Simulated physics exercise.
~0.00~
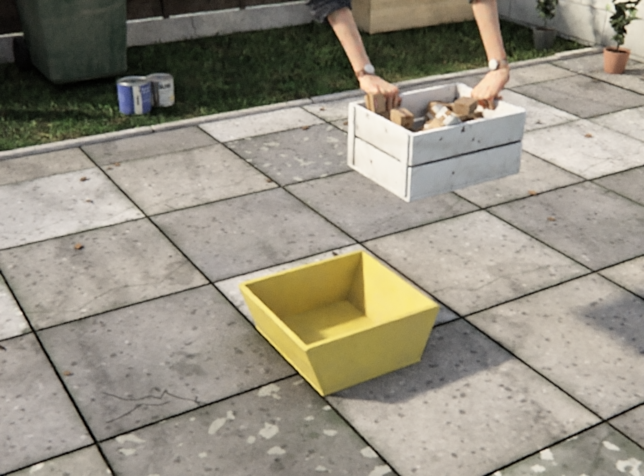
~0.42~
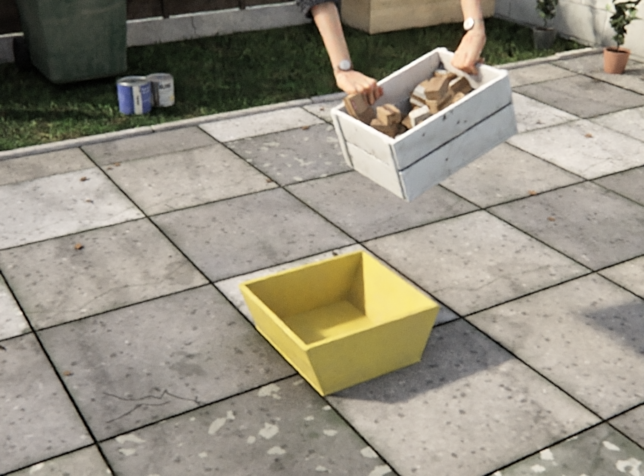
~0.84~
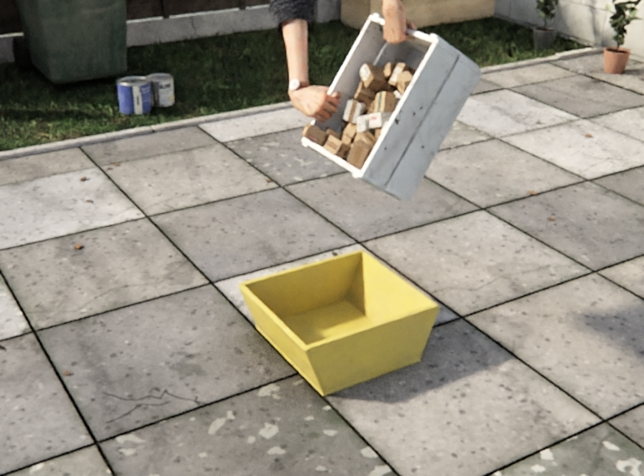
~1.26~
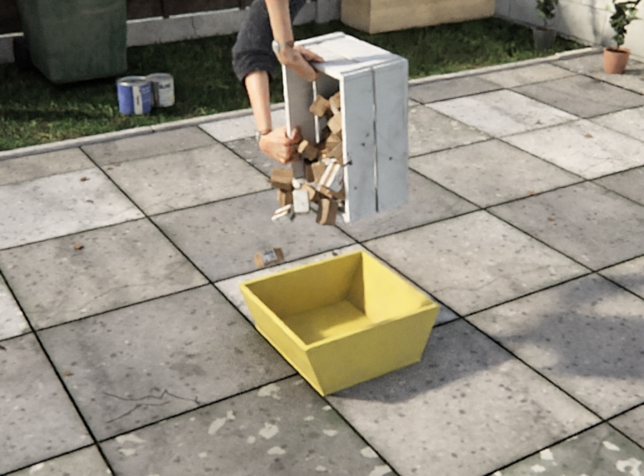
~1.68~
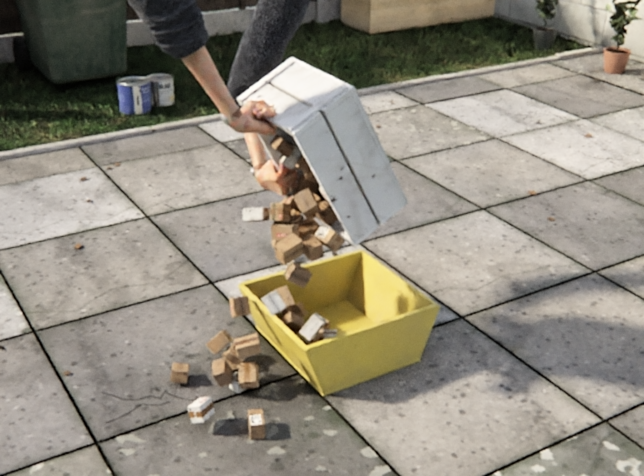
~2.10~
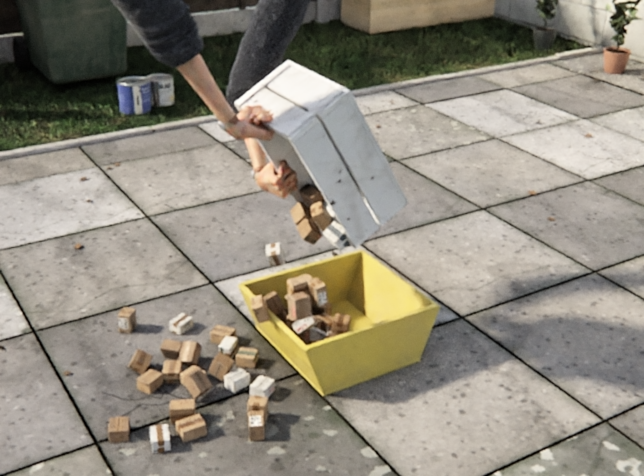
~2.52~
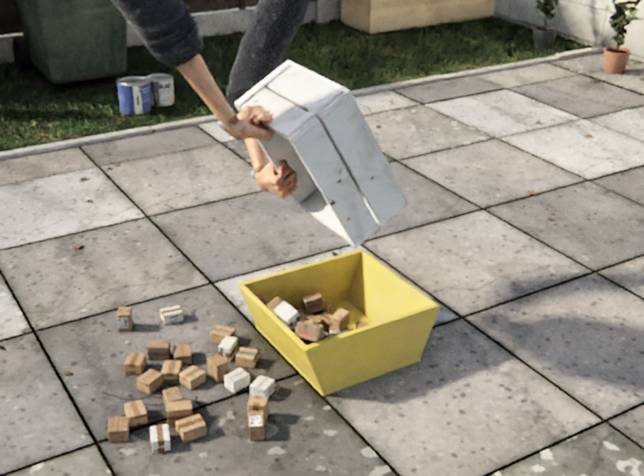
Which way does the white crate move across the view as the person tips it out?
The white crate moves to the left as it is tipped over.
